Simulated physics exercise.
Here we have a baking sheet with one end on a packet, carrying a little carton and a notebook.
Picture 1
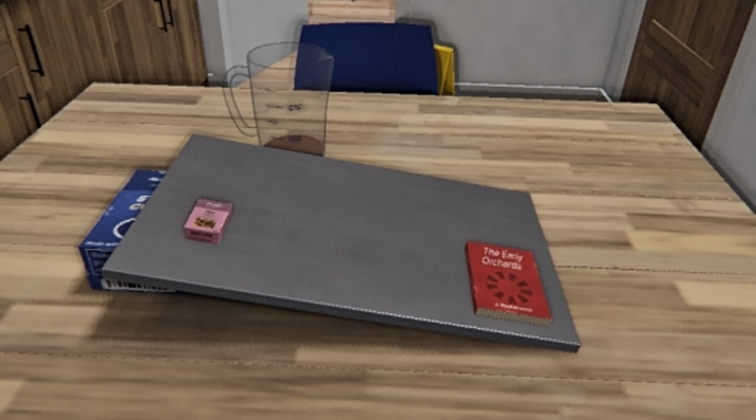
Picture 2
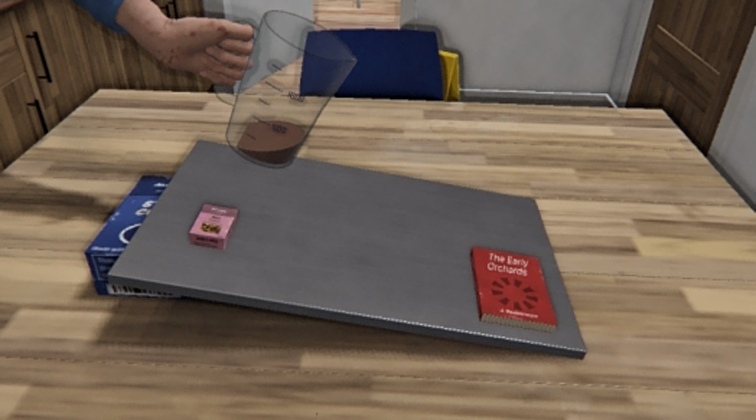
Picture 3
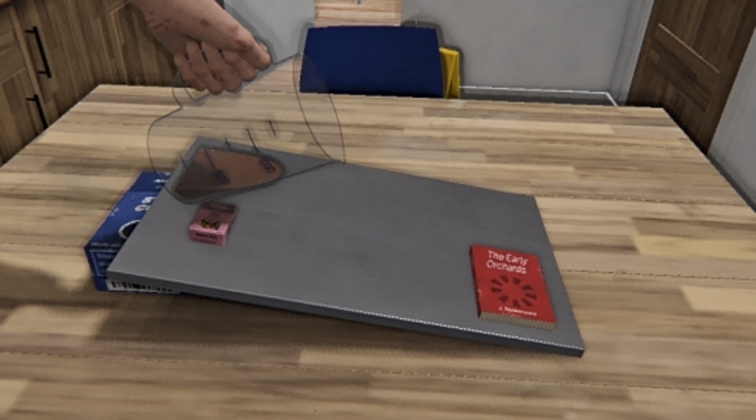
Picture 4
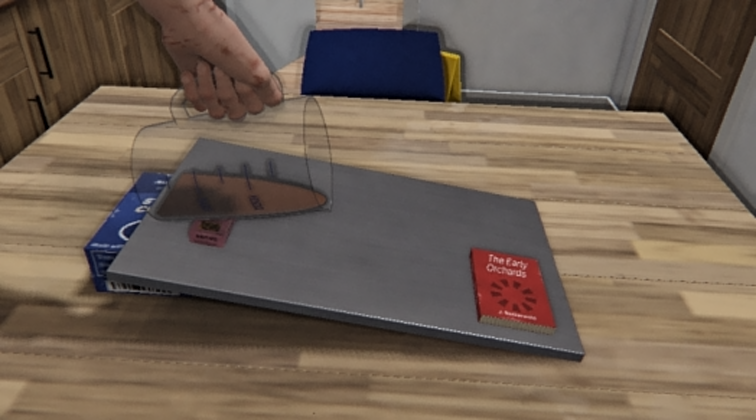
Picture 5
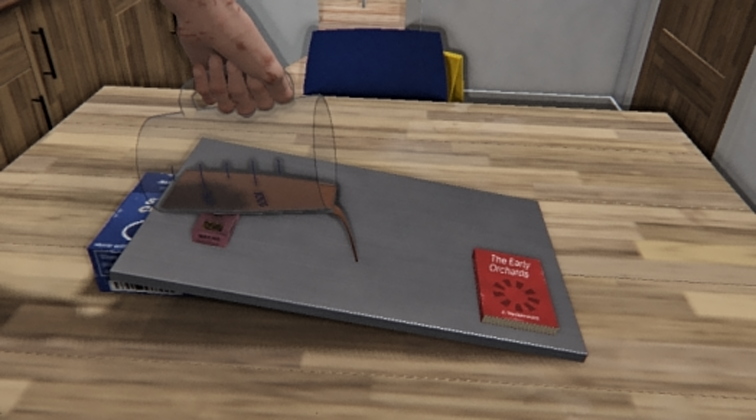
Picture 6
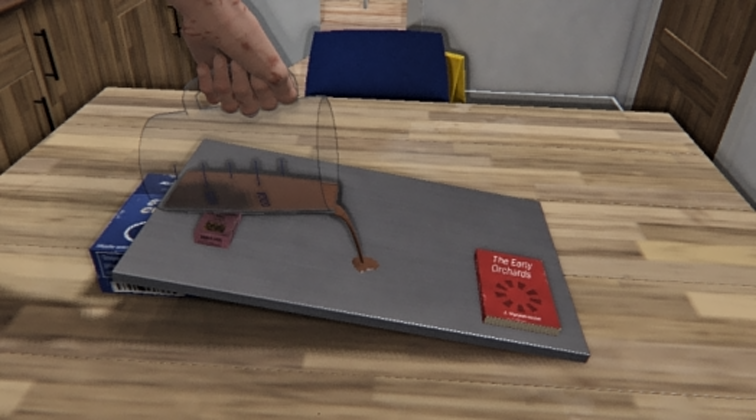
On a wooden table, a hand lifted a clear jug over a sloping grey board holding a small pink carton and a red book, tilted it, and poured a thin brown stream onto the board.
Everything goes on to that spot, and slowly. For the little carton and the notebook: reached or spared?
Little carton, spared; notebook, reached.
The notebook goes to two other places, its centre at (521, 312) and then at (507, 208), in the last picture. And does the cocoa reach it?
Option one leaves it sitting in the spill; option two leaves it free of the spill.
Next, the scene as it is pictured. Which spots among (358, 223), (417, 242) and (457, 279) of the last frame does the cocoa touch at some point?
The first spot ends up outside the spill, the second outside the spill, and the third inside the spill.
Next, it runs down to the right; the little carton is clear of it; the notebook is in it.
After that, it runs down to the right and off the end; the little carton is clear of it; the notebook is in it.
Finally, it runs down to the right and off the end; the little carton is clear of it; the notebook is in it.
